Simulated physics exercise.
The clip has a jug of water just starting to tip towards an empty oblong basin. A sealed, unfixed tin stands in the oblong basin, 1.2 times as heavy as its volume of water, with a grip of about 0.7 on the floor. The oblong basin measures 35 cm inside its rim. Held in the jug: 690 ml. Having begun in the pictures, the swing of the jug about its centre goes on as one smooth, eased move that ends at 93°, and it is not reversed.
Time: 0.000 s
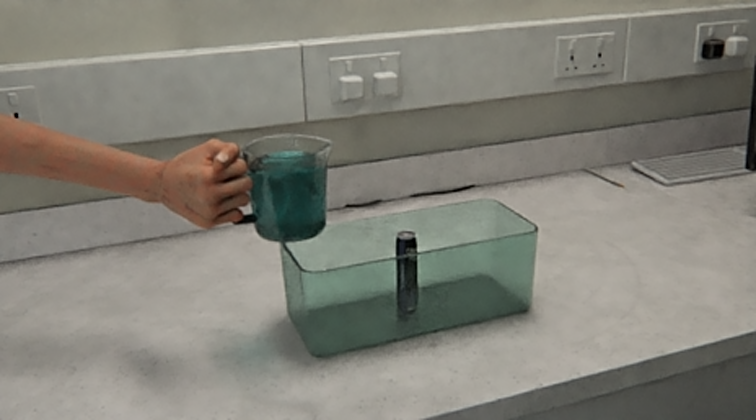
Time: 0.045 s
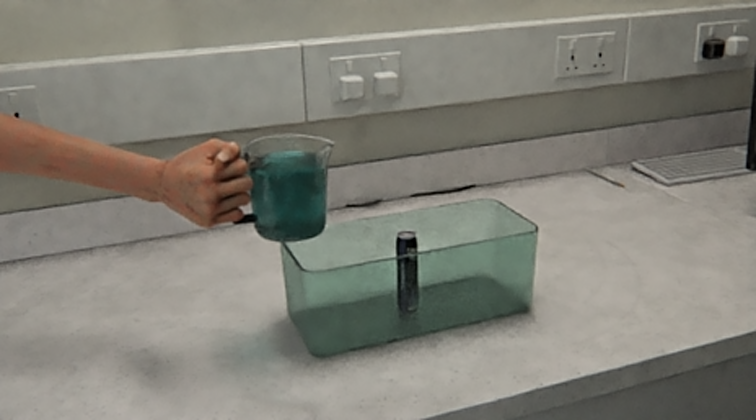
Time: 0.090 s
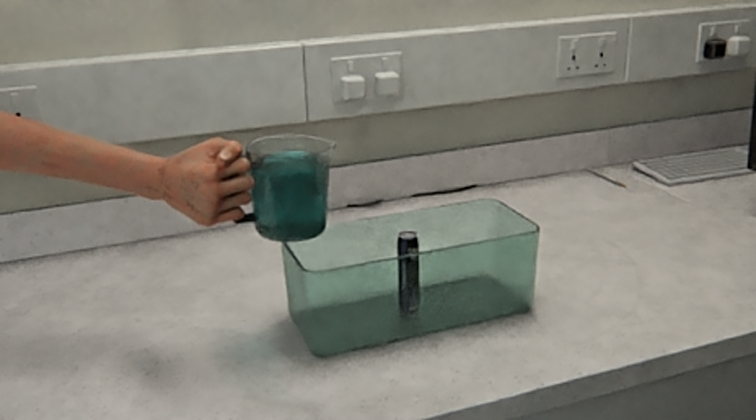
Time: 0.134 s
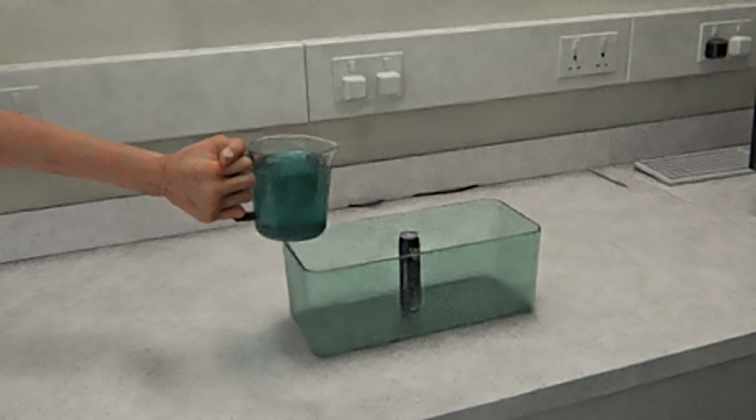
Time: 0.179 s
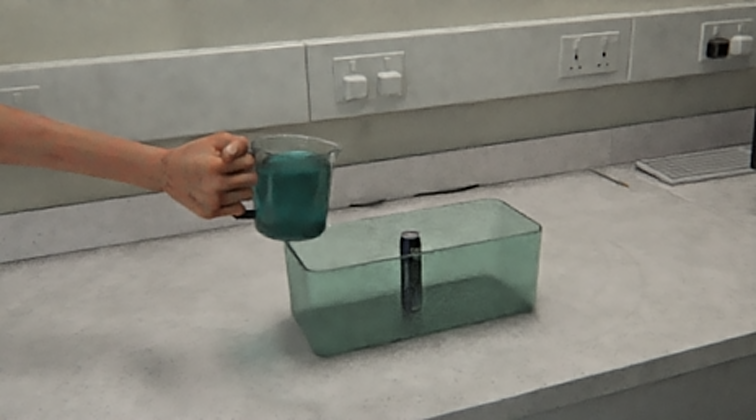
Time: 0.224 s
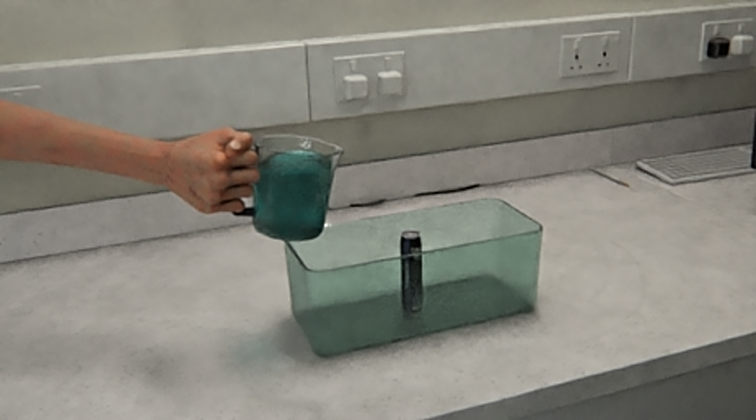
On a pale worktop below wall sockets, a hand holds a clear jug of blue-green water beside and above a greenish see-through oblong basin with a dark upright cylinder inside; the jug stays almost level, then tilts slightly rightward.
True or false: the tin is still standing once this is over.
True.
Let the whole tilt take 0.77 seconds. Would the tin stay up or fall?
Then the tin does not tip.
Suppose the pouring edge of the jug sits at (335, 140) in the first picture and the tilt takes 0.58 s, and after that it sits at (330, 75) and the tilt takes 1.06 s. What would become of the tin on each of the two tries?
Try 1: Still standing; try 2: Tipped over.
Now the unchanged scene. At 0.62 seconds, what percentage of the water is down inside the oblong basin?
Estimate - around 3 in a hundred parts.
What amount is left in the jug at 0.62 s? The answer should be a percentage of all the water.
At that time about 86 in a hundred parts are still held.
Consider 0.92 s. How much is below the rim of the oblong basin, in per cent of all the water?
I reckon close to 46 per cent.
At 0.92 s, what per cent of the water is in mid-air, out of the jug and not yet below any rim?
About 14 percent.
After 0.62 s the tilt is 59° and 86 per cent is still to pour; the tin stands where it began.
After 0.92 s the tilt is 89° and 39 per cent is still to pour; the tin stands where it began.
After 1.23 s the tilt is 93° and 9 per cent is still to pour; the tin stands 1 cm from where it began.
After 1.56 s the tilt is 93° and 2 per cent is still to pour; the tin stands 1 cm from where it began.
In the end the tin stands 1 cm from where it began.
